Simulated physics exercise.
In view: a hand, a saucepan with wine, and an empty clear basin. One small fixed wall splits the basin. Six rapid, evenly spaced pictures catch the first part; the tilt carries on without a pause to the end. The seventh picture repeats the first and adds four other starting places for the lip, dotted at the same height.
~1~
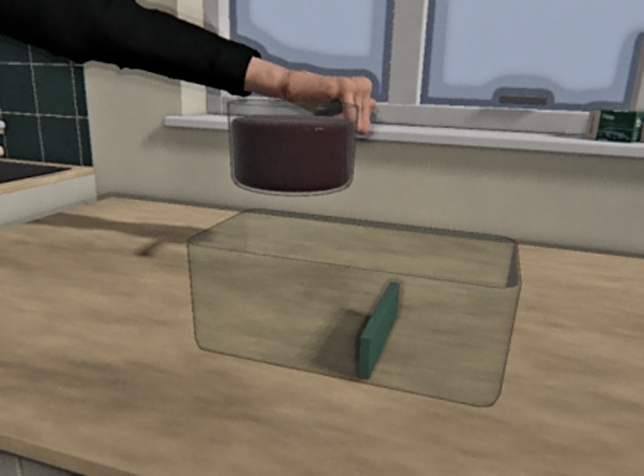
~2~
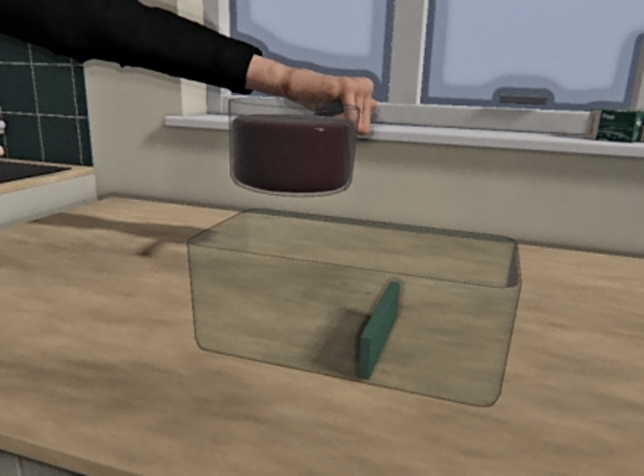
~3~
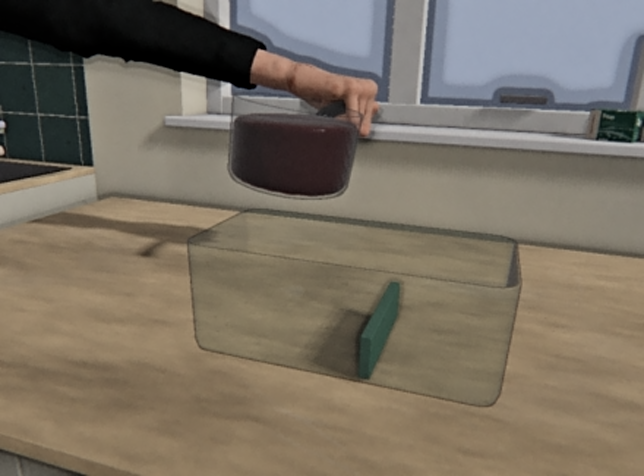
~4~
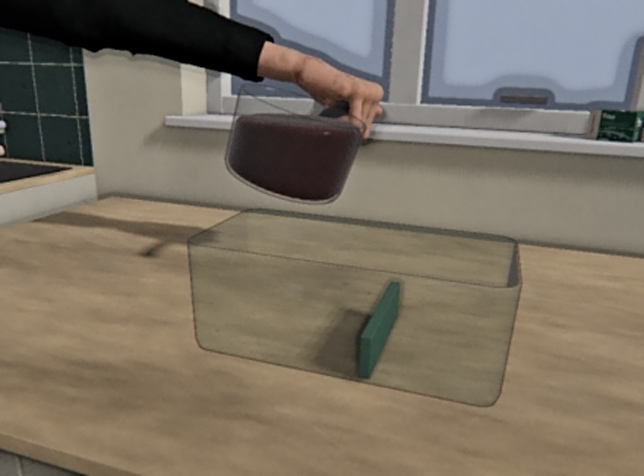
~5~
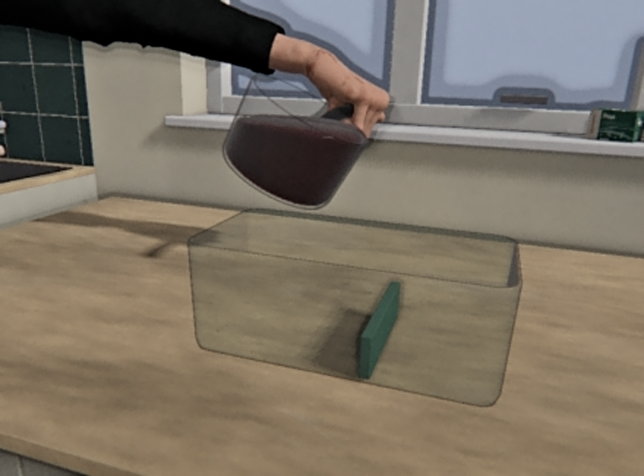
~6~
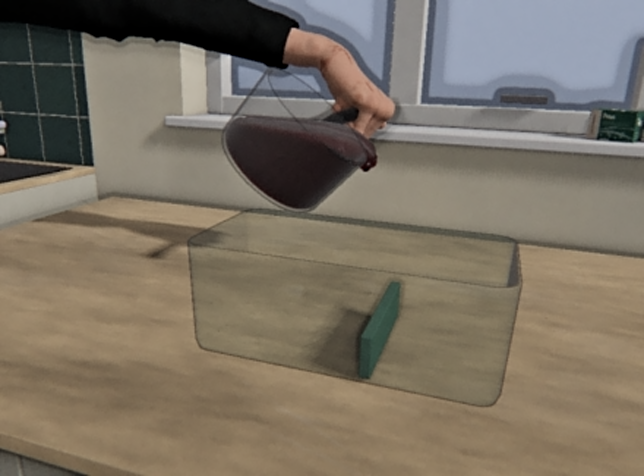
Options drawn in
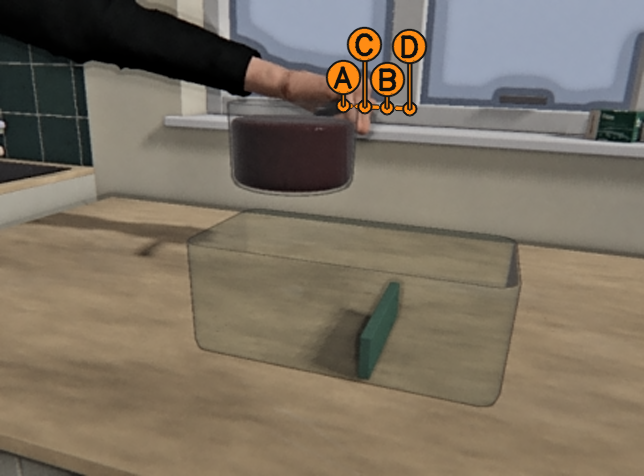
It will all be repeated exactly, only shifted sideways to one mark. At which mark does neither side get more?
The answer is place A.
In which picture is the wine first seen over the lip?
In picture 5.
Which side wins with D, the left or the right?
The right one.
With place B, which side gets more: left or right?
The right side.
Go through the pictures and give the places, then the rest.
Upright, lip at (354, 106); basin from (198, 343) to (499, 404); top of the wall at (382, 306); nothing has left yet.
Tipped about 2°, lip at (355, 108); nothing has left yet.
Tipped about 8°, lip at (358, 115); nothing has left yet.
Tipped about 17°, lip at (362, 127); nothing has left yet.
Tipped about 29°, lip at (364, 142); wine is over the lip, down to (364, 142).
Tipped about 42°, lip at (362, 160); wine is over the lip, down to (367, 168).
On the marked copy, A at (343, 105); B at (387, 107); C at (364, 106); D at (409, 108).
If A is chosen, about 50 % ends left of the wall and 49 % right of it.
If B is chosen, about 10 % ends left of the wall and 88 % right of it.
If C is chosen, about 22 % ends left of the wall and 77 % right of it.
If D is chosen, about 9 % ends left of the wall and 88 % right of it; 3 % is lost outside.
